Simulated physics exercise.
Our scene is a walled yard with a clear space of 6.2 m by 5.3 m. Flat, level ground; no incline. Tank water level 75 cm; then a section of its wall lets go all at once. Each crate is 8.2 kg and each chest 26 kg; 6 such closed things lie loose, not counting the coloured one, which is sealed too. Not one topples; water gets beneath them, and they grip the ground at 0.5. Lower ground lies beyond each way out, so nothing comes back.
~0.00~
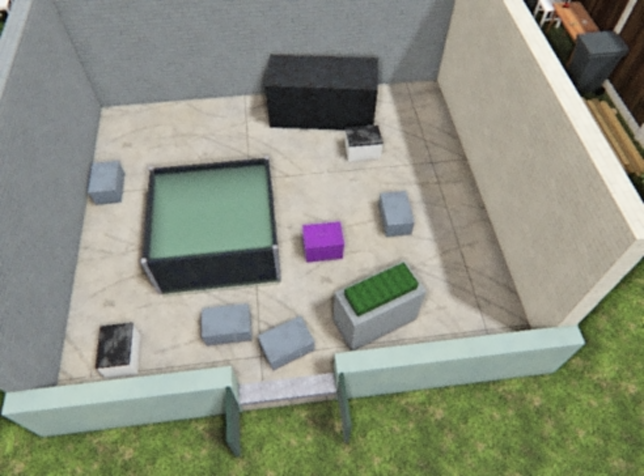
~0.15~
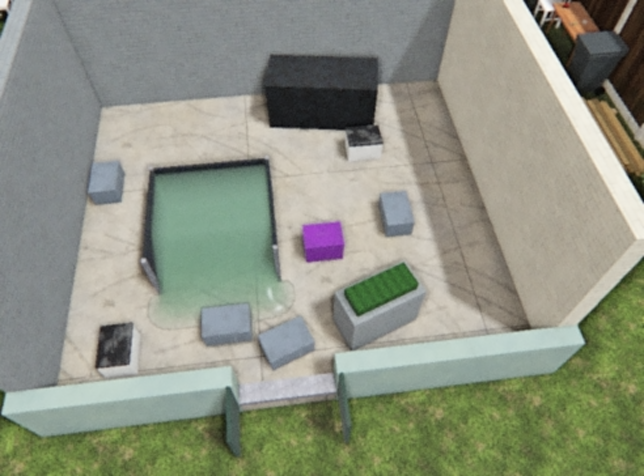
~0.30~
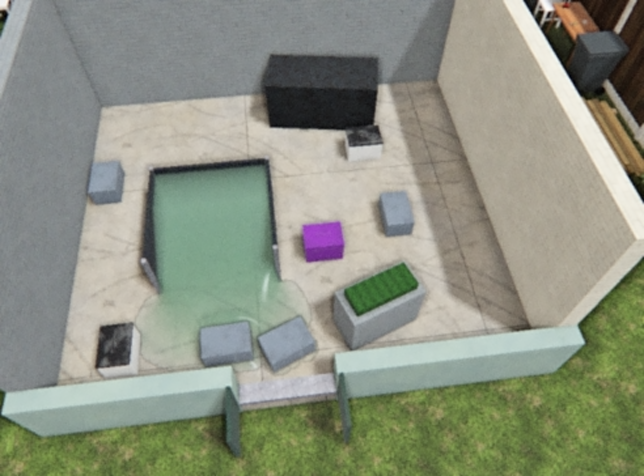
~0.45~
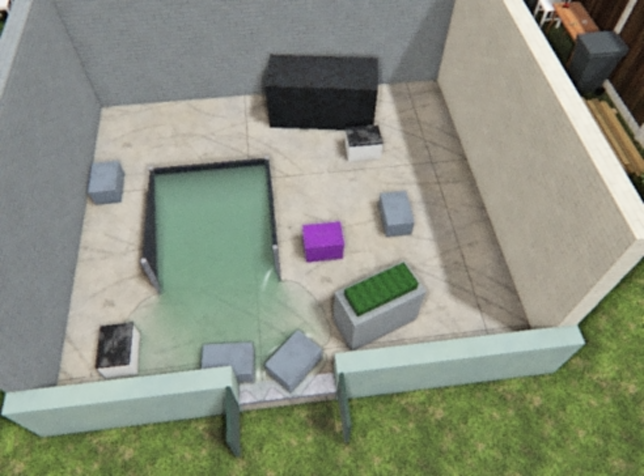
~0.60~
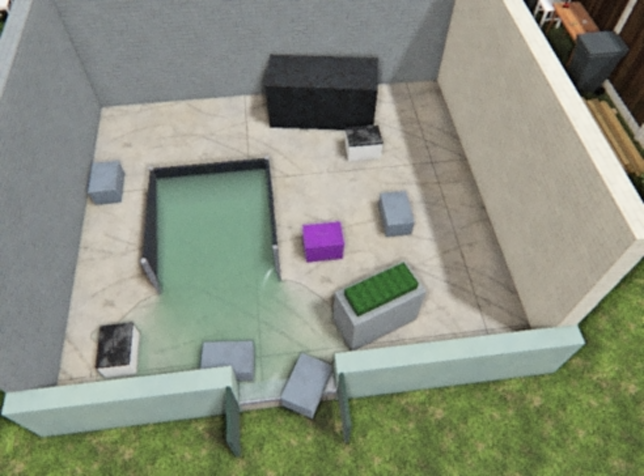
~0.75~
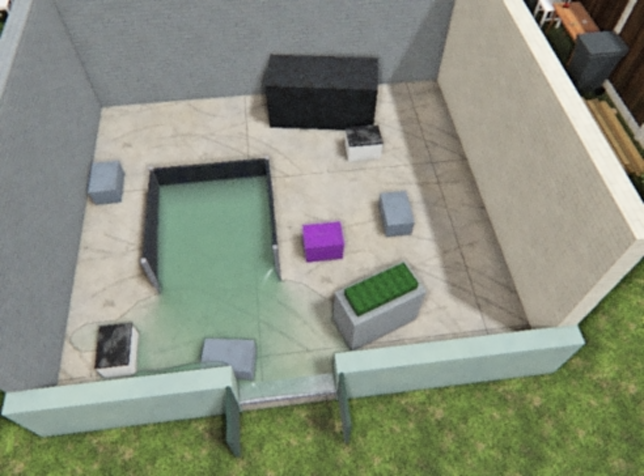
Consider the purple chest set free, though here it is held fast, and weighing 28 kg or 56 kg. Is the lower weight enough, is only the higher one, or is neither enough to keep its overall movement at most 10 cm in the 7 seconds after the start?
The lower is enough.
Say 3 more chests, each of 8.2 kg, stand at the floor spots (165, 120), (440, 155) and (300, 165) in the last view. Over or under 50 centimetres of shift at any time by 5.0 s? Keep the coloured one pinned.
Going through them in turn, the answers are too far, not too far and not too far.
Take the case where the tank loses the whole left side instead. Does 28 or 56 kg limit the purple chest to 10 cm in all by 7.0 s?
Well, in that case the light one does it.
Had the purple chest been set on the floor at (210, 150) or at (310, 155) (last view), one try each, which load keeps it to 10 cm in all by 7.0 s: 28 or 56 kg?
In that order: The lighter suffices; the lighter suffices.
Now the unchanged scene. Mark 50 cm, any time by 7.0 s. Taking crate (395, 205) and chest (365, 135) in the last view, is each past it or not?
The first is within the limit, the second within the limit.
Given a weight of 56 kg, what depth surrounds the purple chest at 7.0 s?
Depth: Approx. 1 cm.
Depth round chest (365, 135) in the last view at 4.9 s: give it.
Around 0 centimetres.
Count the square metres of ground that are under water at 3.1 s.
Roughly 16 m2 of it is wet.
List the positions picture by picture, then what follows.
The first picture shows the purple chest at (323, 235) rests on the ground; 2.4 m2 under water; 0 of 7 have shifted.
The second picture shows the purple chest at (323, 235) rests on the ground; water covers 3.4 m2; 0 of 7 have shifted.
The third picture shows the purple chest at (323, 235) rests on the ground; water covers 4.5 m2; 1 of 7 have shifted.
The fourth picture shows the purple chest at (323, 235) rests on the ground; 5.6 m2 under water; 2 of 7 have shifted.
The fifth picture shows the purple chest at (323, 235), on the bottom; water covers 6.3 m2; 2 of 7 have shifted.
The sixth picture shows the purple chest at (323, 235), on the bottom; 6.8 m2 under water; 2 of 7 have shifted.
After 1.4 s the purple chest would be 0 cm from its start with 28 kg and 0 cm from its start with 56 kg; 0 cm of water round it then.
After 3.1 s the purple chest would be 0 cm from its start with 28 kg and 0 cm from its start with 56 kg; 0 cm of water round it then.
After 4.9 s the purple chest would be 0 cm from its start with 28 kg and 0 cm from its start with 56 kg; 1 cm of water round it then.
After 7.0 s the purple chest would be 0 cm from its start with 28 kg and 0 cm from its start with 56 kg; 1 cm of water round it then.
